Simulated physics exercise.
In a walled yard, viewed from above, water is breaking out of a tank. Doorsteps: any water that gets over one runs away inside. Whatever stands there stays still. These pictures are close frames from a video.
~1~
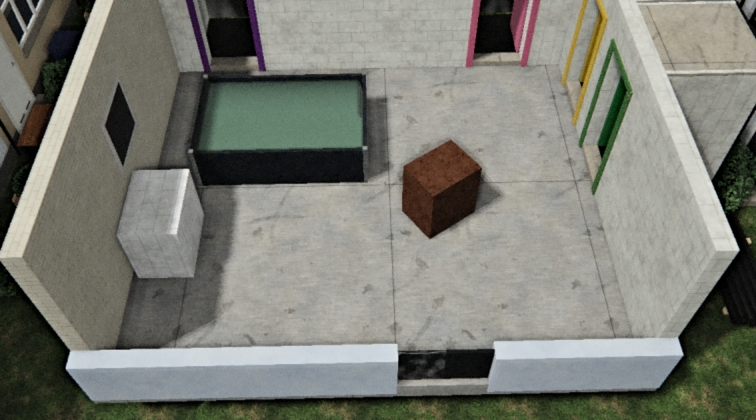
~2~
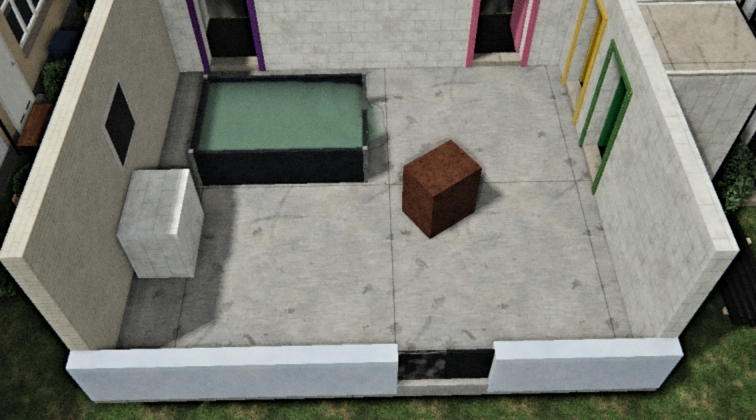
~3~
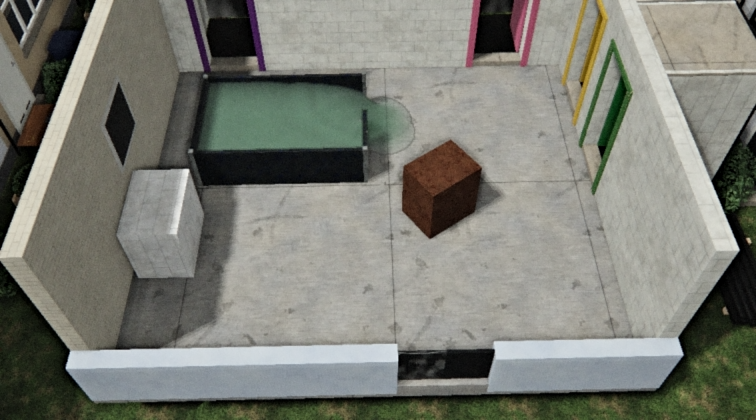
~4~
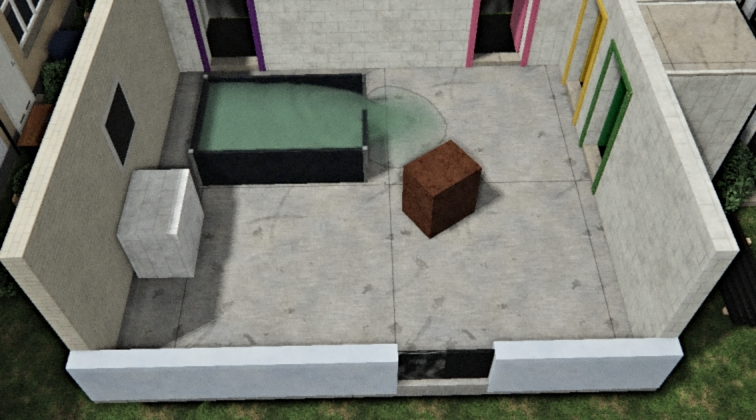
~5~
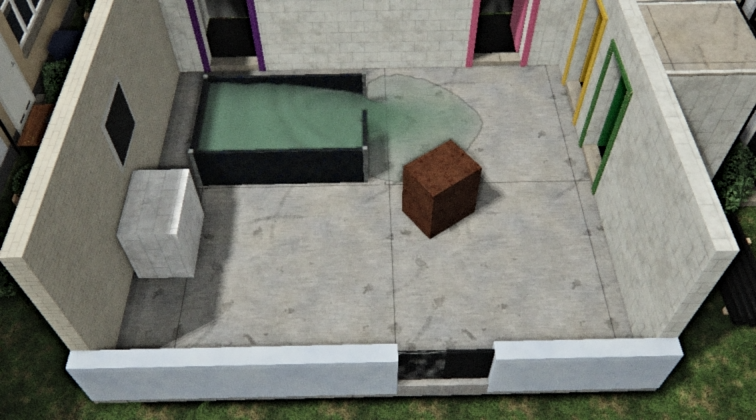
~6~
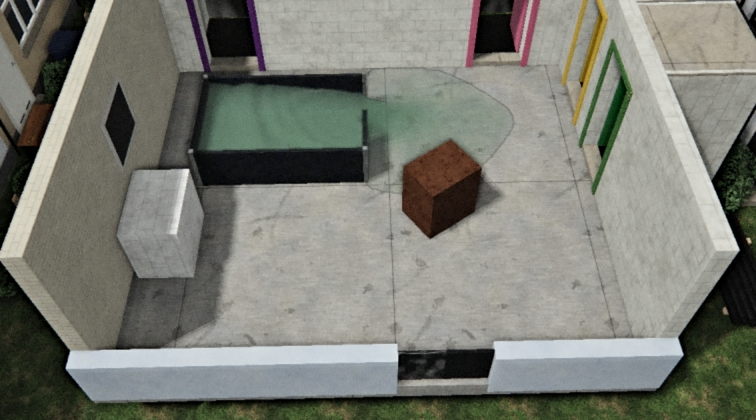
Greenish water broke out of the right side of a dark-walled tank in a walled yard and spread rightward across the paved floor in a widening, thin sheet, passing behind a still brown block.
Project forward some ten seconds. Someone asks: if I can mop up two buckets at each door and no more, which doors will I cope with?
The purple door: You will cope; the green door: Too much for you; the pink door: Too much for you; the yellow door: Too much for you.
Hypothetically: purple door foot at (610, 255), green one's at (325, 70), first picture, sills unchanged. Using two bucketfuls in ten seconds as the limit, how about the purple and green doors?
Door by door: Purple is spared, green is spared.
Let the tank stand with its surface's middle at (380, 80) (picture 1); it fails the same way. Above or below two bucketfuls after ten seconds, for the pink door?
Log: Pink door breaks the limit.
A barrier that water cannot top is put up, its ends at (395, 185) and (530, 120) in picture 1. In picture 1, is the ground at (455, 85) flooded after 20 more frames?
That spot would be inundated.
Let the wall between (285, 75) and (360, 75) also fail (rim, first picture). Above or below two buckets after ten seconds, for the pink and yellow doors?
Put simply, the pink door falls below the limit; the yellow door overflows.
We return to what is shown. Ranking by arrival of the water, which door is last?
My answer: The one in purple.
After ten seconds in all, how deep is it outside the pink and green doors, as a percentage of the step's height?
Some 80 percent and then some 90 percent.
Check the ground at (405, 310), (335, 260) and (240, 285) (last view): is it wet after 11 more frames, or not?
First spared, then spared, then spared.
A moment on, water covers 30 % of the floor; the purple door not reached, the green door wet at the sill, nothing in, the pink door wet at the sill, nothing in, the yellow door wet at the sill, nothing in.
Next, water covers 35 % of the floor; the purple door not reached, the green door under two buckets in, the pink door under two buckets in, the yellow door over two buckets in.
Then, water covers 40 % of the floor; the purple door not reached, the green door over two buckets in, the pink door under two buckets in, the yellow door far over two buckets in.
Later, water covers 60 % of the floor; the purple door not reached, the green door far over two buckets in, the pink door over two buckets in, the yellow door far over two buckets in.
In the end, water covers 95 % of the floor; the purple door wet at the sill, nothing in, the green door far over two buckets in, the pink door over two buckets in, the yellow door far over two buckets in.
